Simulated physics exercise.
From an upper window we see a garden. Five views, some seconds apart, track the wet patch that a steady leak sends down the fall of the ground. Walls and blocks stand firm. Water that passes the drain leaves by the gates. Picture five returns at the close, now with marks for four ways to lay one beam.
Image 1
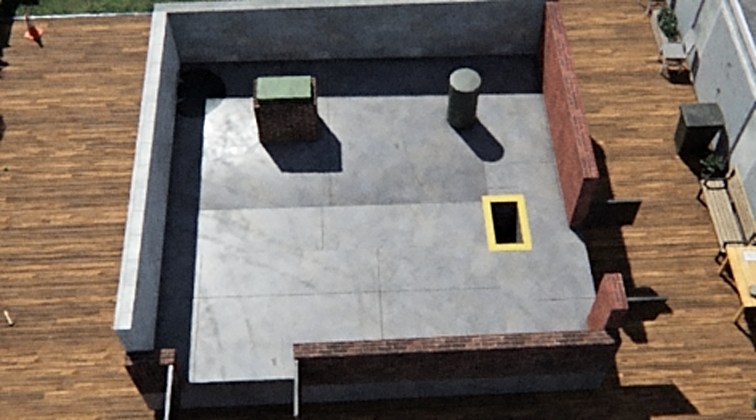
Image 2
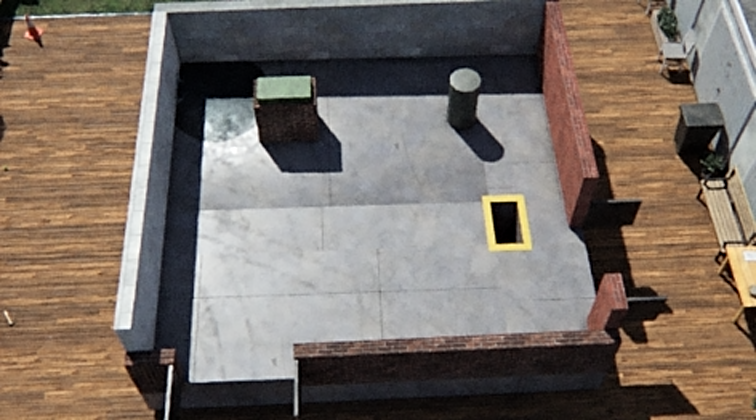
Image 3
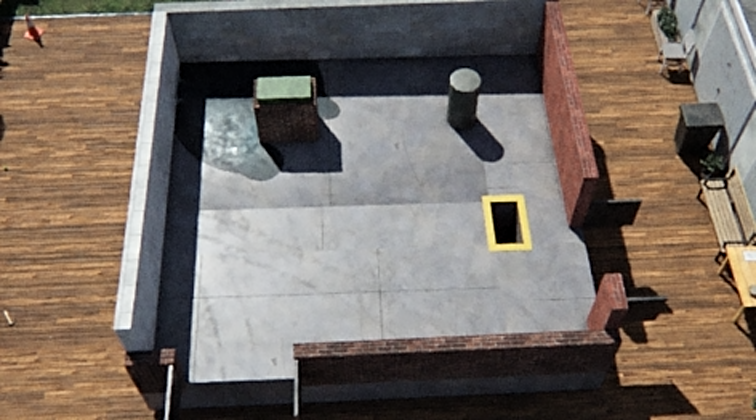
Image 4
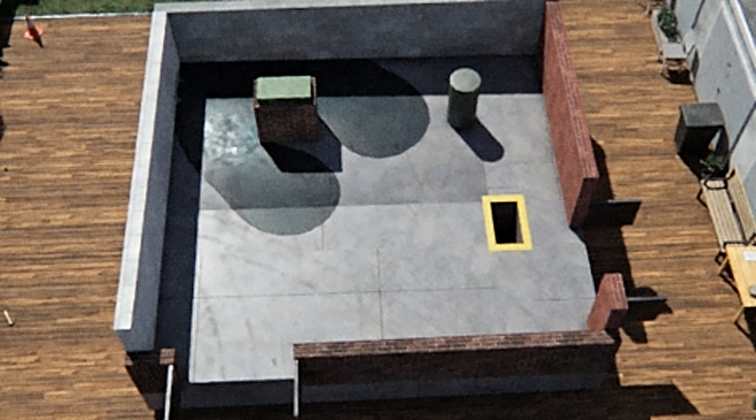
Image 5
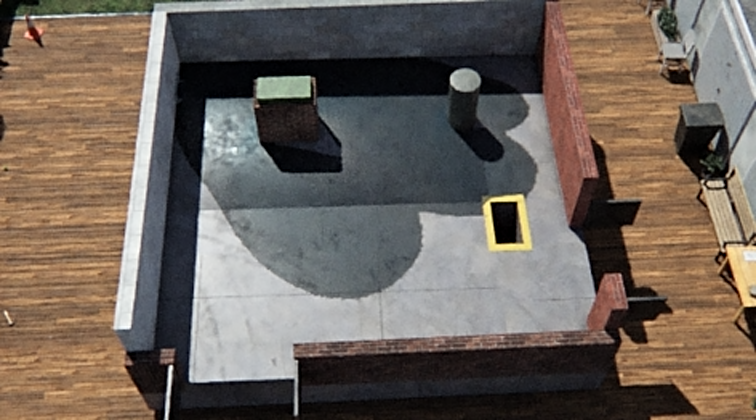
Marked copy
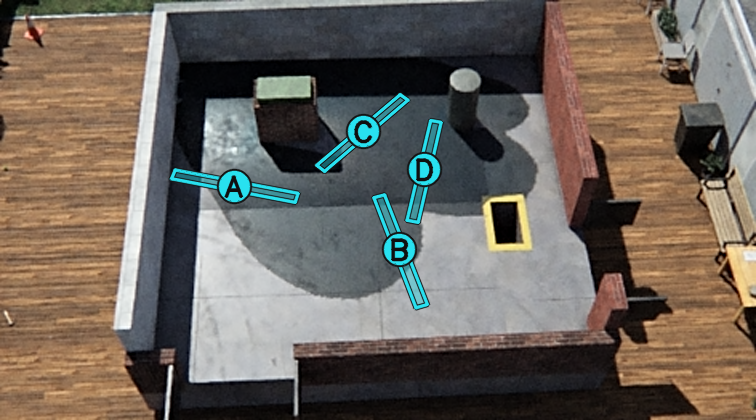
A walled, grey-paved square surrounded by brown wooden decking fills a garden, seen from a high window. A green-topped brick block stands at the upper left of the paving, a grey-green cylinder at the upper right, and a yellow-framed dark opening below it. A dark wet patch spreads from around the block, rightward past the cylinder and down across the paving, while the view stays still.
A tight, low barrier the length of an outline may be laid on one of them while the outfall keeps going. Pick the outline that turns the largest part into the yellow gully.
Choose A.
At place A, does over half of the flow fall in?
No, it does not.
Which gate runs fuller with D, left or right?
More leaves on the right.
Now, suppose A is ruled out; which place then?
B it is.
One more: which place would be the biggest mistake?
Place D.
On the marked copy, A from (173, 174) to (296, 197); B from (379, 196) to (421, 306); C from (320, 168) to (404, 97); D from (412, 221) to (435, 121).
With A, about 37 % of the stream goes into the yellow gully, about 62 % out by the gates.
With B, about 27 % of the stream goes into the yellow gully, about 73 % out by the gates.
With C, about 17 % of the stream goes into the yellow gully, about 83 % out by the gates.
With D, about 9 % of the stream goes into the yellow gully, about 91 % out by the gates.
